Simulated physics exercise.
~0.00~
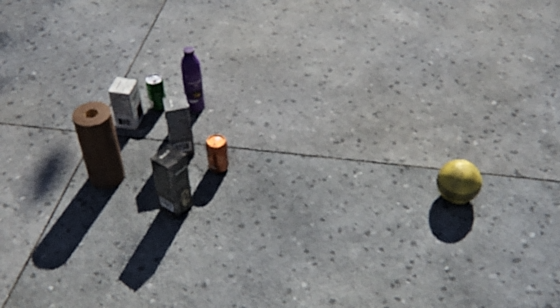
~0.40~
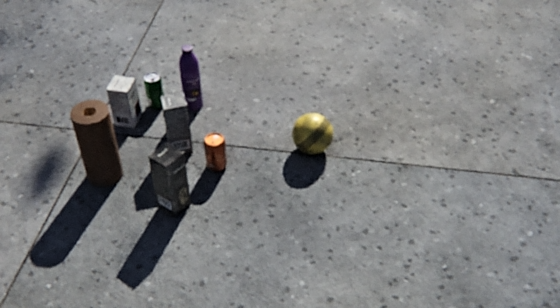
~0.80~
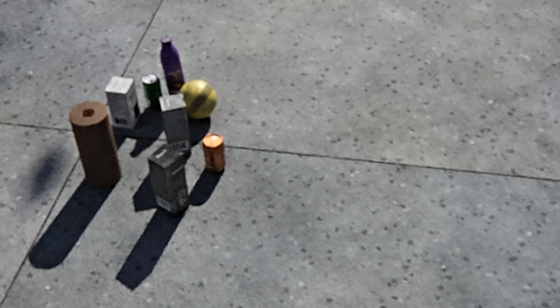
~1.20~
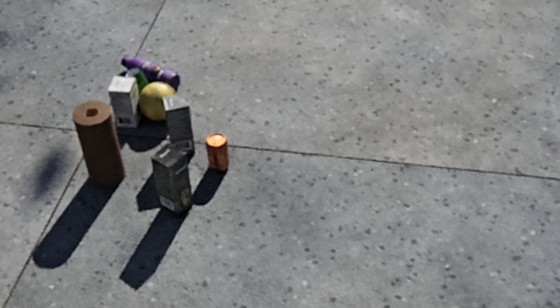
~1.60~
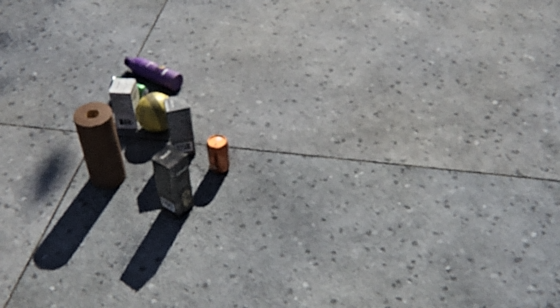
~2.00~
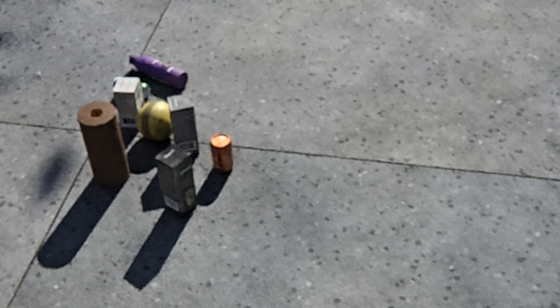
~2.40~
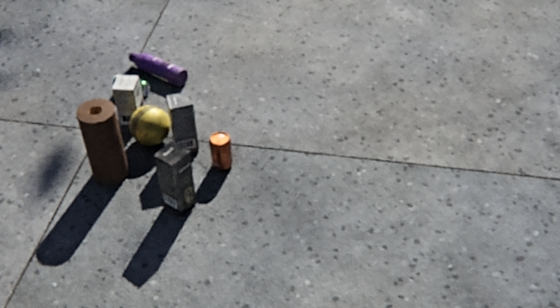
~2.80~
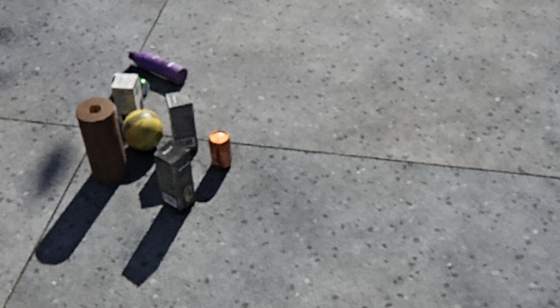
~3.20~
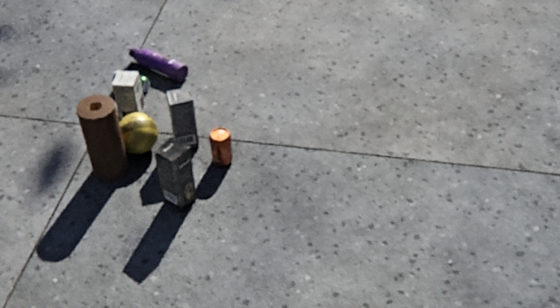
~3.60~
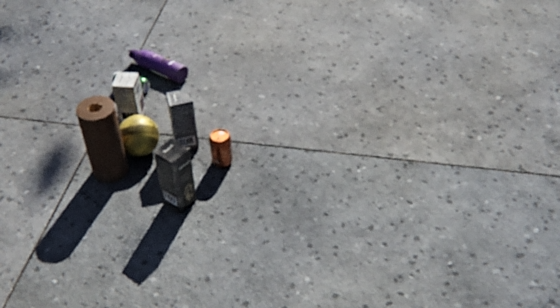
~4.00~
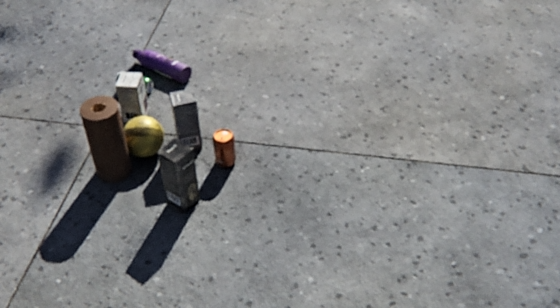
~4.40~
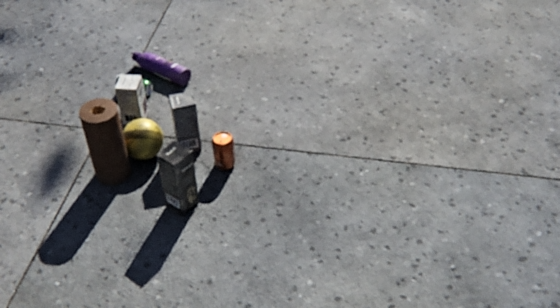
A yellow ball rolls leftward across a sunlit, level grey floor toward a small cluster of upright objects, seen from above by a slightly swaying camera. A brown roll stands at the left, with a white carton, a green can and a purple bottle behind, and a grey carton, a black carton and an orange can nearer the right. The ball passes behind the orange can and reaches the purple bottle, which tips and falls onto its side. The green can goes over next, largely hidden behind the ball. The ball then drifts slowly back toward the brown roll and stops beside it, the other objects still standing.
